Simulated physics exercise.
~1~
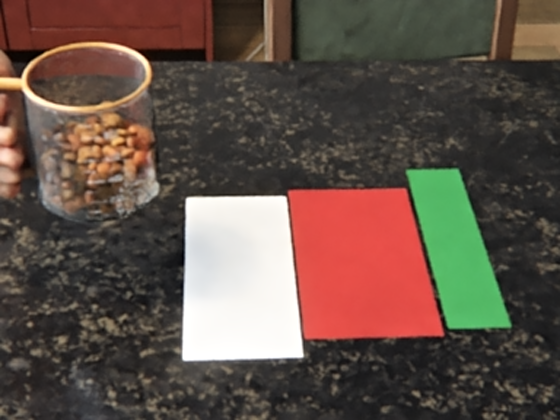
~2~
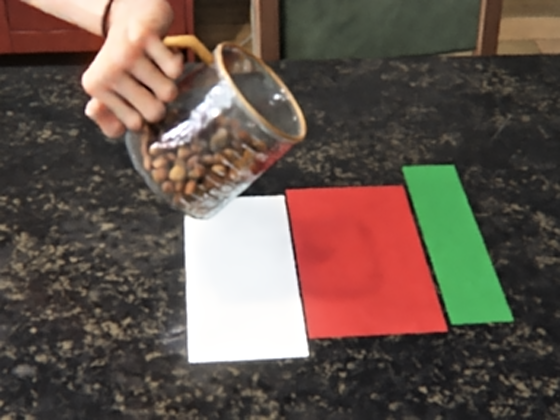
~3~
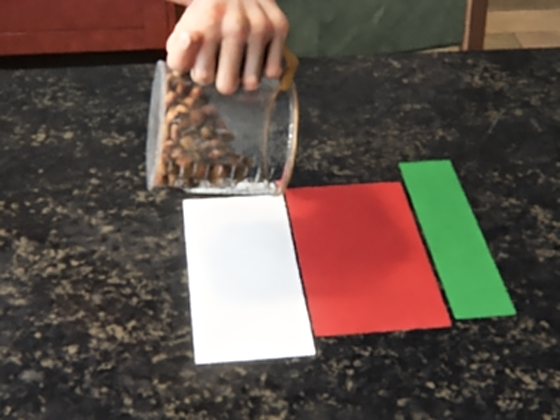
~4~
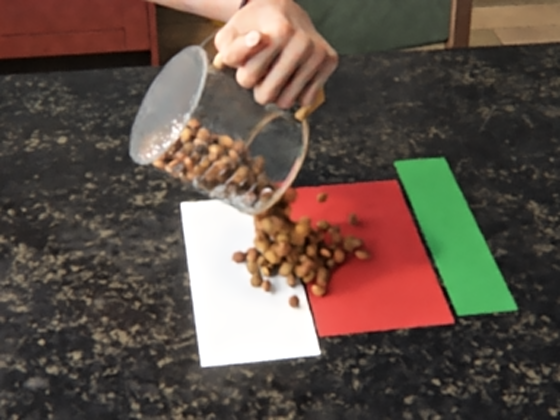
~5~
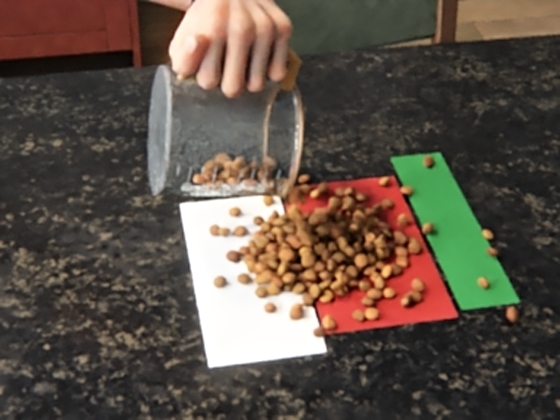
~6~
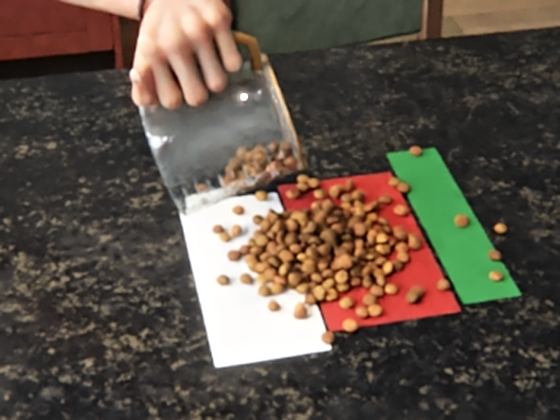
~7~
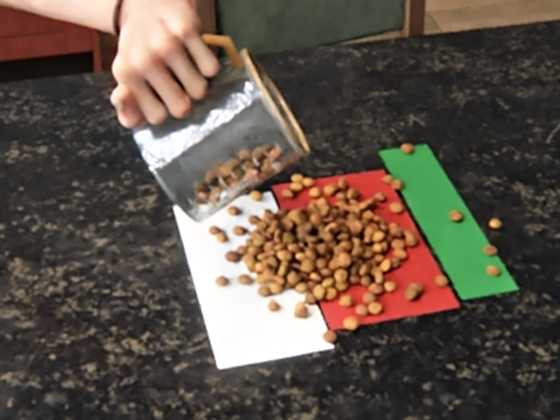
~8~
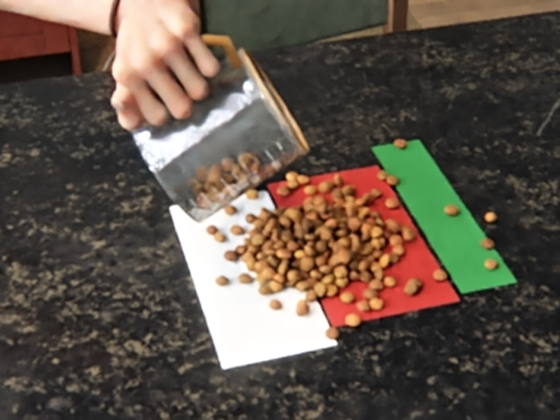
A hand tips a clear jug, spilling brown kibble mostly across red and white mats.
